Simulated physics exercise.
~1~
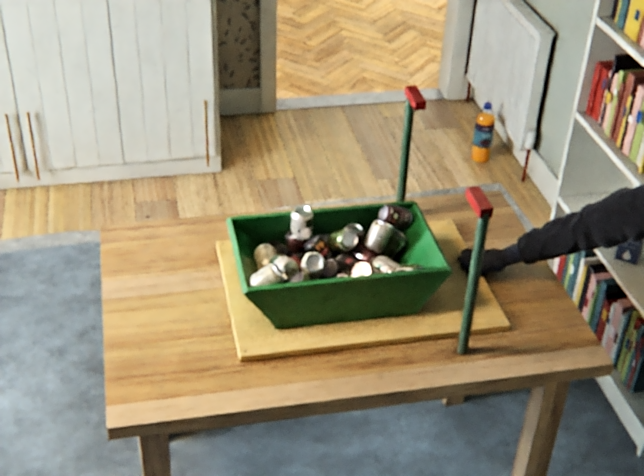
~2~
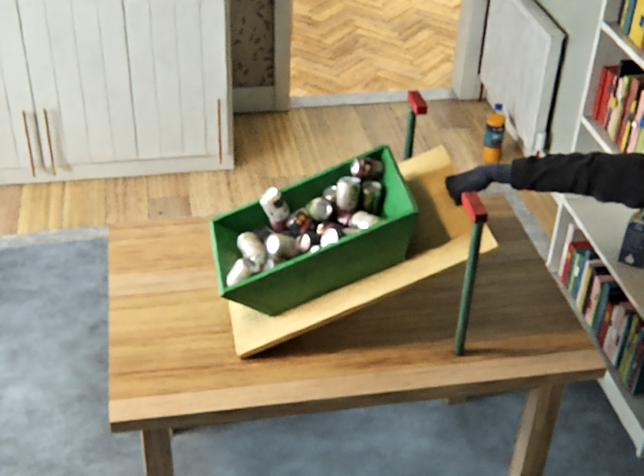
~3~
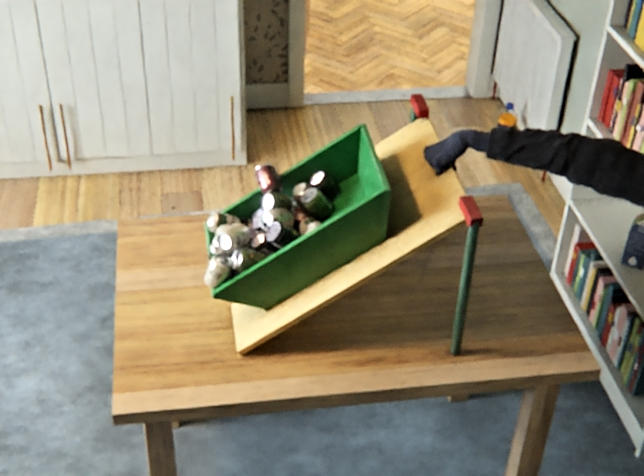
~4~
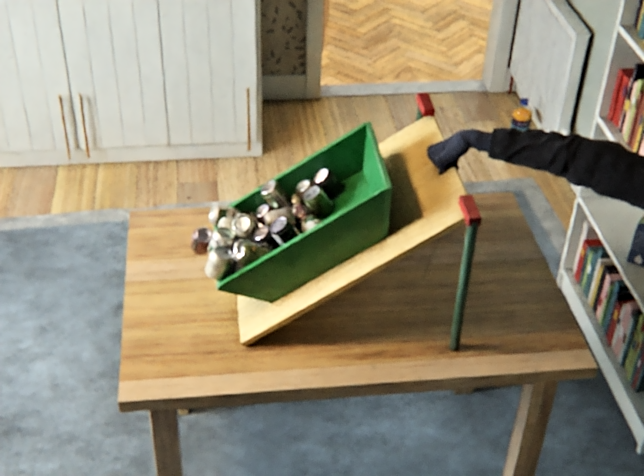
At first, a green tote full of small metal cans sits on a flat wooden board atop a table, while a dark-gloved hand reaches in from the right to the board's edge. The hand lifts the right side, and the board tips up from its left edge, carrying the tote with it. As the slope steepens, the cans slide and tumble toward the lower left end, leaving the upper end bare. The board comes to rest steeply tilted against two red-topped green posts. Finally, most cans lie heaped at the low end, with one at the left spilling past the rim.
